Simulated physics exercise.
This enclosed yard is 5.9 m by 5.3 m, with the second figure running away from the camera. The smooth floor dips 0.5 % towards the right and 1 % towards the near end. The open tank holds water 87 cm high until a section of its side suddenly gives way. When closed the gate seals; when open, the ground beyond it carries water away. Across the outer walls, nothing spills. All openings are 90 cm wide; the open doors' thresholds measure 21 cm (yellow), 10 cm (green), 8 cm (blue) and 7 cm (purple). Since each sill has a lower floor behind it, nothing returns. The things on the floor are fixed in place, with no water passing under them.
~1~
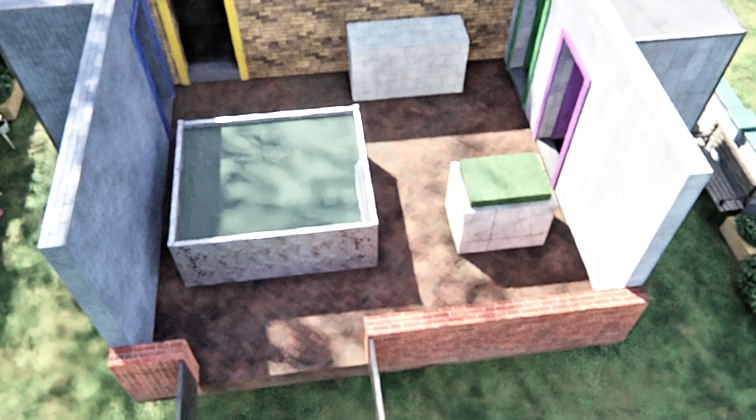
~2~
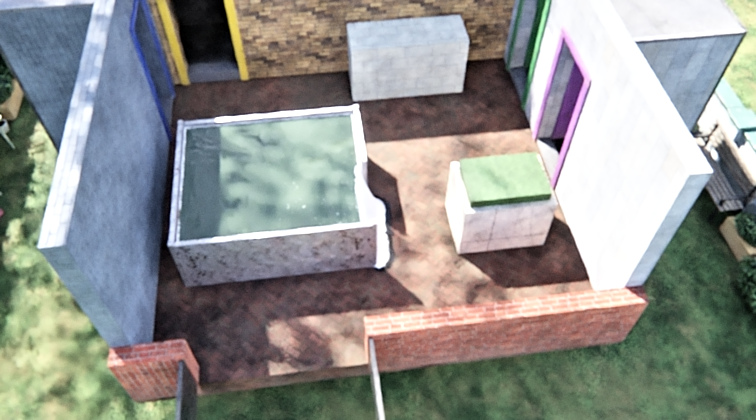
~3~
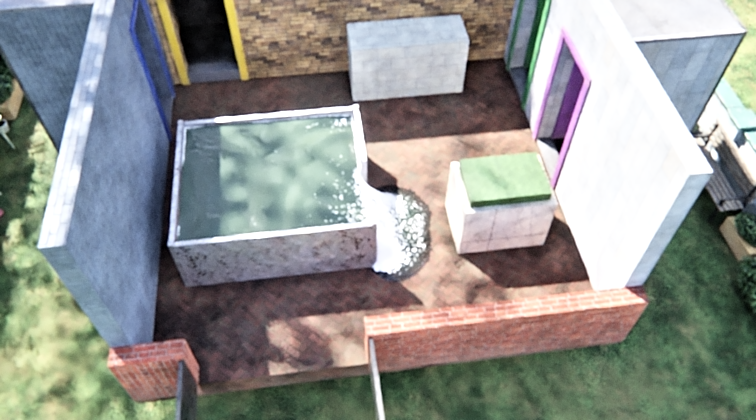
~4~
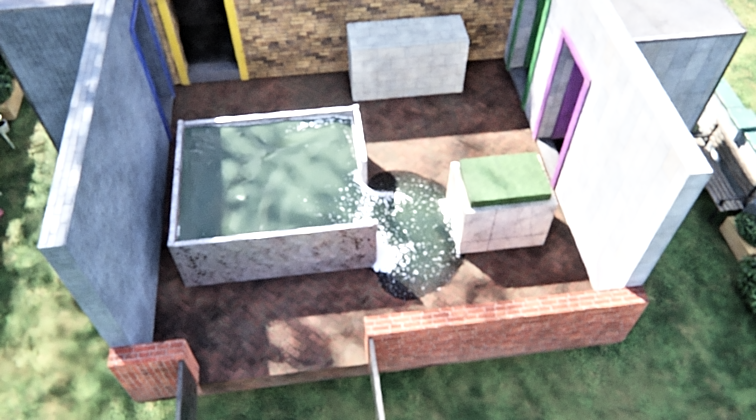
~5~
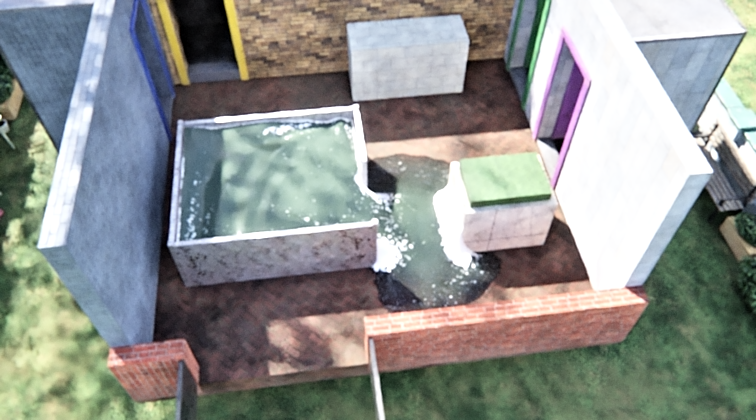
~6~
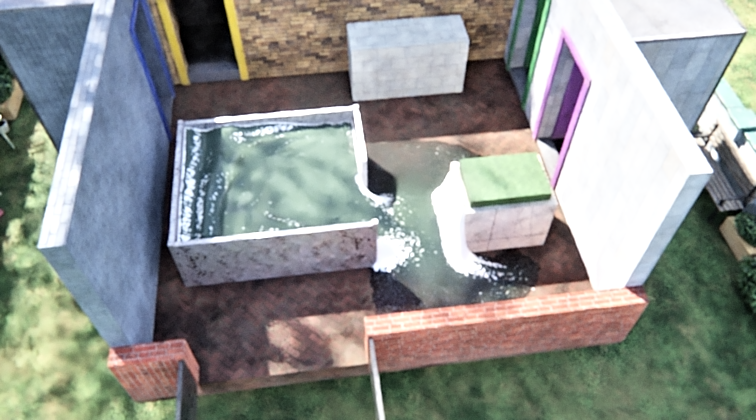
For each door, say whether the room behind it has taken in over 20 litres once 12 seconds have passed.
My prediction: For the yellow door I'd say within the limit; for the green door I'd say above the limit; for the blue door I'd say above the limit; for the purple door I'd say above the limit.
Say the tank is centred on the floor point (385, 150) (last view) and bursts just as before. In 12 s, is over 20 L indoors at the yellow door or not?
Yellow: Within limit.
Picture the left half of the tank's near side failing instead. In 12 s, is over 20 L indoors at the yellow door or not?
Compared with the limit, yellow is less.
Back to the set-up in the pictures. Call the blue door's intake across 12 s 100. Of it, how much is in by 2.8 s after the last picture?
Some 0 per cent by then.
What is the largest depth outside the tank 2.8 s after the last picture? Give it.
Depth max: Approx. 47 cm.
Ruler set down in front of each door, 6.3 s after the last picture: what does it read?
Depths in centimetres - yellow: 13, green: 18, blue: 16, purple: 17.
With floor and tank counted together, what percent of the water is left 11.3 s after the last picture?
About 74 percent of the water remains.
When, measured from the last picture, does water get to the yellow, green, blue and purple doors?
Yellow = 3.2 s, green = 0.8 s, blue = 4.0 s, purple = 0.2 s.
Then, 0.7 s after the last picture water covers 35 % of the floor and is deepest (65 cm) near (439, 233); yellow door not reached, green door not reached, blue door not reached, purple door 2 cm at the sill, 12 L in.
Then, 1.5 s after the last picture water covers 55 % of the floor and is deepest (57 cm) near (596, 318); yellow door not reached, green door 17 cm at the sill, 6 L in, blue door not reached, purple door 7 cm at the sill, 30 L in.
Then, 2.8 s after the last picture water covers 80 % of the floor and is deepest (47 cm) near (460, 66); yellow door not reached, green door 21 cm at the sill, 87 L in, blue door not reached, purple door 14 cm at the sill, 69 L in.
Then, 6.3 s after the last picture water covers 100 % of the floor and is deepest (24 cm) near (559, 221); yellow door 13 cm at the sill, 0 L in, green door 18 cm at the sill, 309 L in, blue door 16 cm at the sill, 15 L in, purple door 17 cm at the sill, 182 L in.
Then, 11.3 s after the last picture water covers 100 % of the floor and is deepest (18 cm) near (436, 337); yellow door 11 cm at the sill, 0 L in, green door 17 cm at the sill, 390 L in, blue door 14 cm at the sill, 100 L in, purple door 12 cm at the sill, 291 L in.
